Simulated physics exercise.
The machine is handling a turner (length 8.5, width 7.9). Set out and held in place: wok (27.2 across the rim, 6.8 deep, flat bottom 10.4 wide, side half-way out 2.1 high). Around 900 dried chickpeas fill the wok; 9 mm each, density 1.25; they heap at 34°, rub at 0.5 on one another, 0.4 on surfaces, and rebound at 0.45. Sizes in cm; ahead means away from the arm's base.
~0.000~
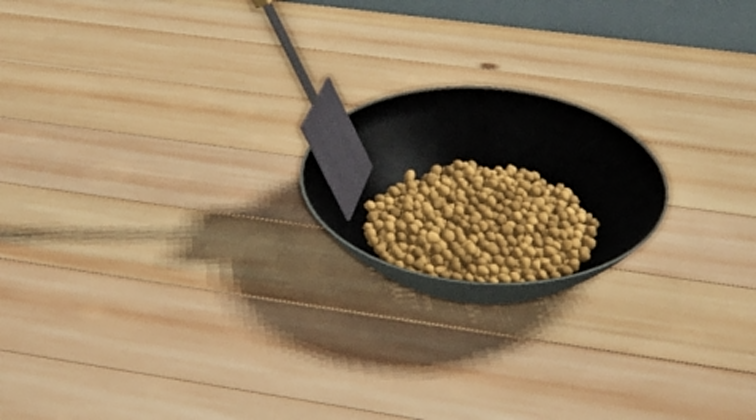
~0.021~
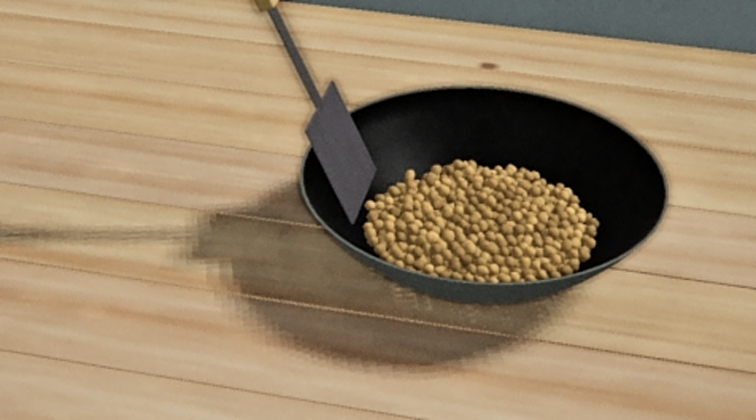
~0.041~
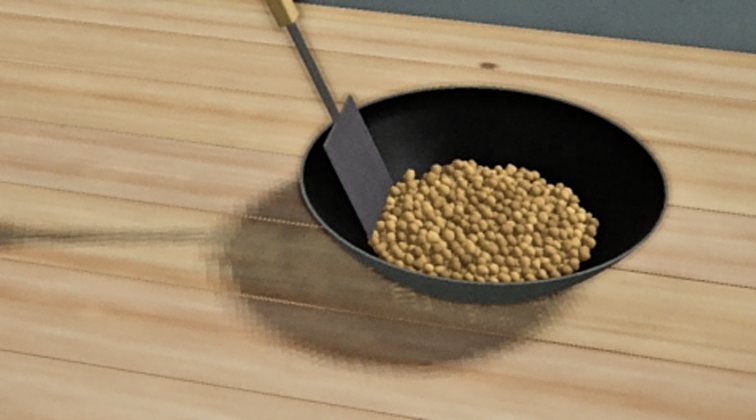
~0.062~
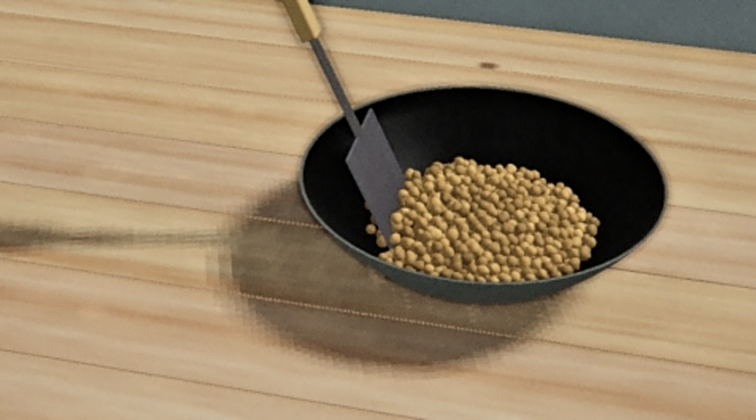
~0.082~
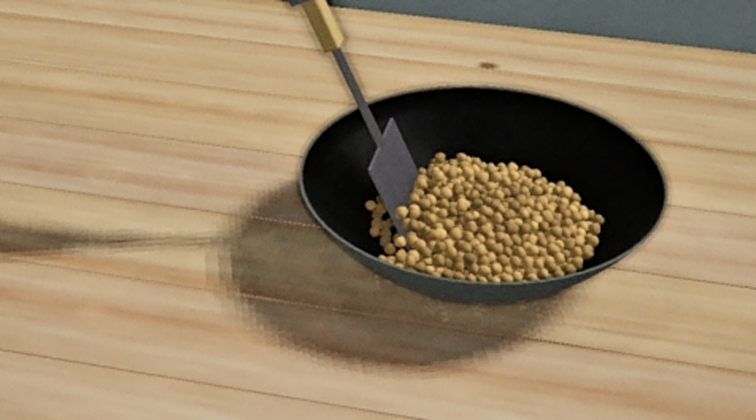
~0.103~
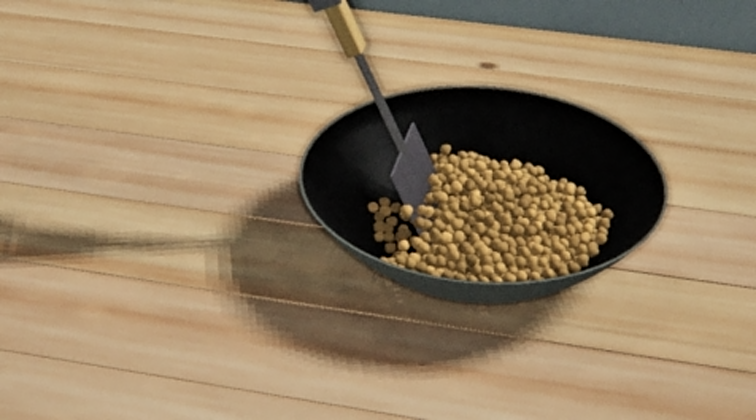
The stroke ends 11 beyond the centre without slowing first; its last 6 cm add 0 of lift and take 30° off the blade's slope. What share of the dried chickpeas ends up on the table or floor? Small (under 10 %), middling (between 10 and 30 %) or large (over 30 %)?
Answer: Large; over 30 % of the dried chickpeas finish on the table or floor.
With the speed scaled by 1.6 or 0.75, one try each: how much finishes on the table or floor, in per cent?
Some 45 and 25 per cent.
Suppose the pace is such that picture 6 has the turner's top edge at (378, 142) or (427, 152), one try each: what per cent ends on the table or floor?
About 30 and 45 per cent.
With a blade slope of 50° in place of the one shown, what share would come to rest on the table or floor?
It would be near 35 per cent.
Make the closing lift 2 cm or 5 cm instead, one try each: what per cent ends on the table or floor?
Some 40 and 35 per cent.
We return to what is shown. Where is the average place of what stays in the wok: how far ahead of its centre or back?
About 3.0 cm ahead.
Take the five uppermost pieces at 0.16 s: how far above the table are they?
Some 8 cm.
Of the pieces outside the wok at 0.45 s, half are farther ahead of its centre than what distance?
Roughly 20 cm.
After 0.16 s, sloping 65°, highest piece 10 above the table; 900 in the wok.
After 0.22 s, sloping 55°, highest piece 14 above the table; 898 in the wok, 2 on the blade or in flight.
After 0.45 s, sloping 35°, highest piece 9 above the table; 549 in the wok, 193 on the table or floor, 158 on the blade or in flight.
After 1.50 s, sloping 35°, highest piece 7 above the table; 548 in the wok, 352 on the table or floor.
In the end, 548 in the wok, 352 on the table or floor. That is 39 % on the table or floor.
